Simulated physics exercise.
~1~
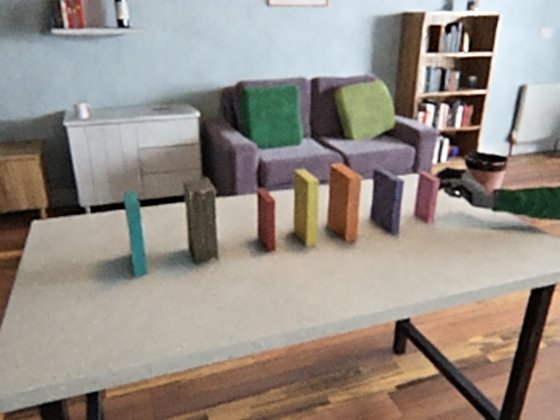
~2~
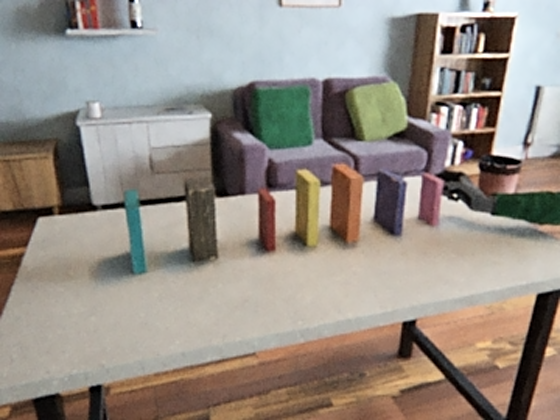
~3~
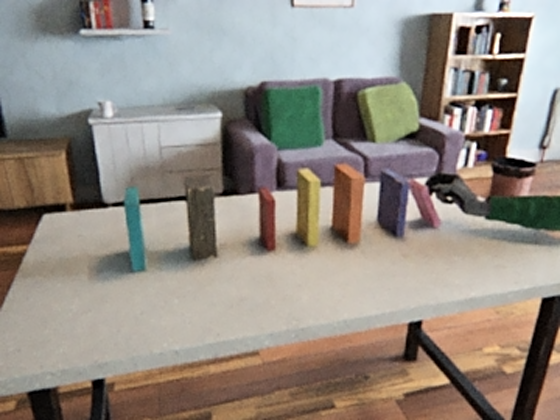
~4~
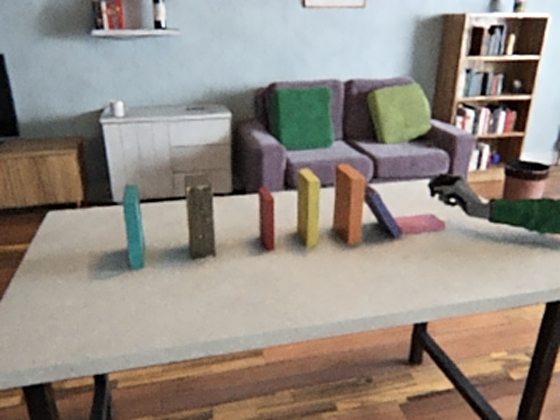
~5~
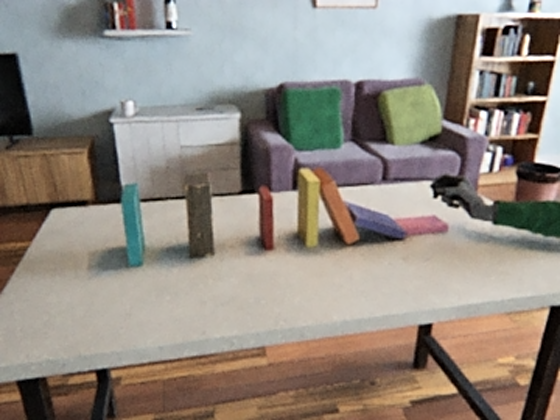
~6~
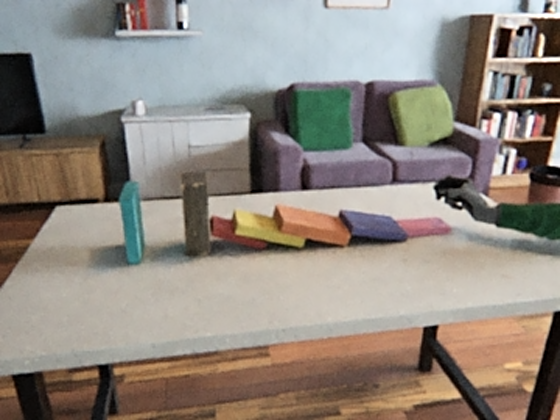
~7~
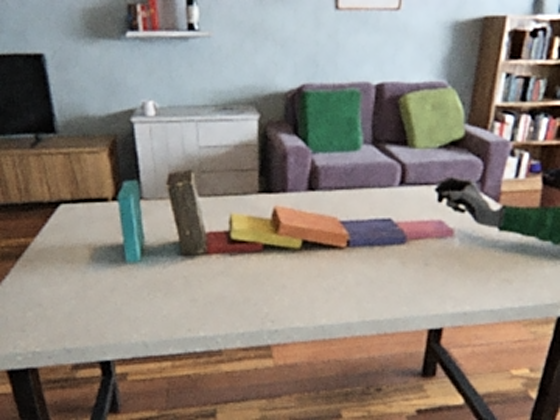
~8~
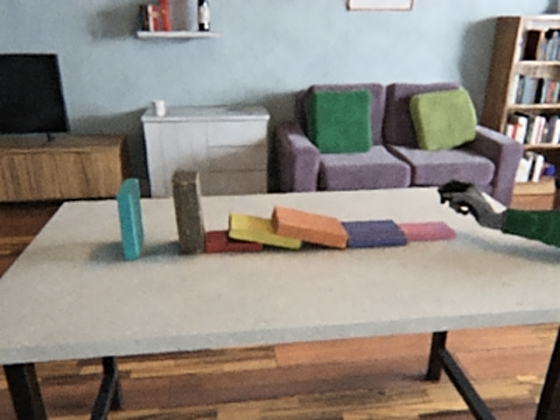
A hand tips the pink block leftward, toppling four more before the upright dark block.
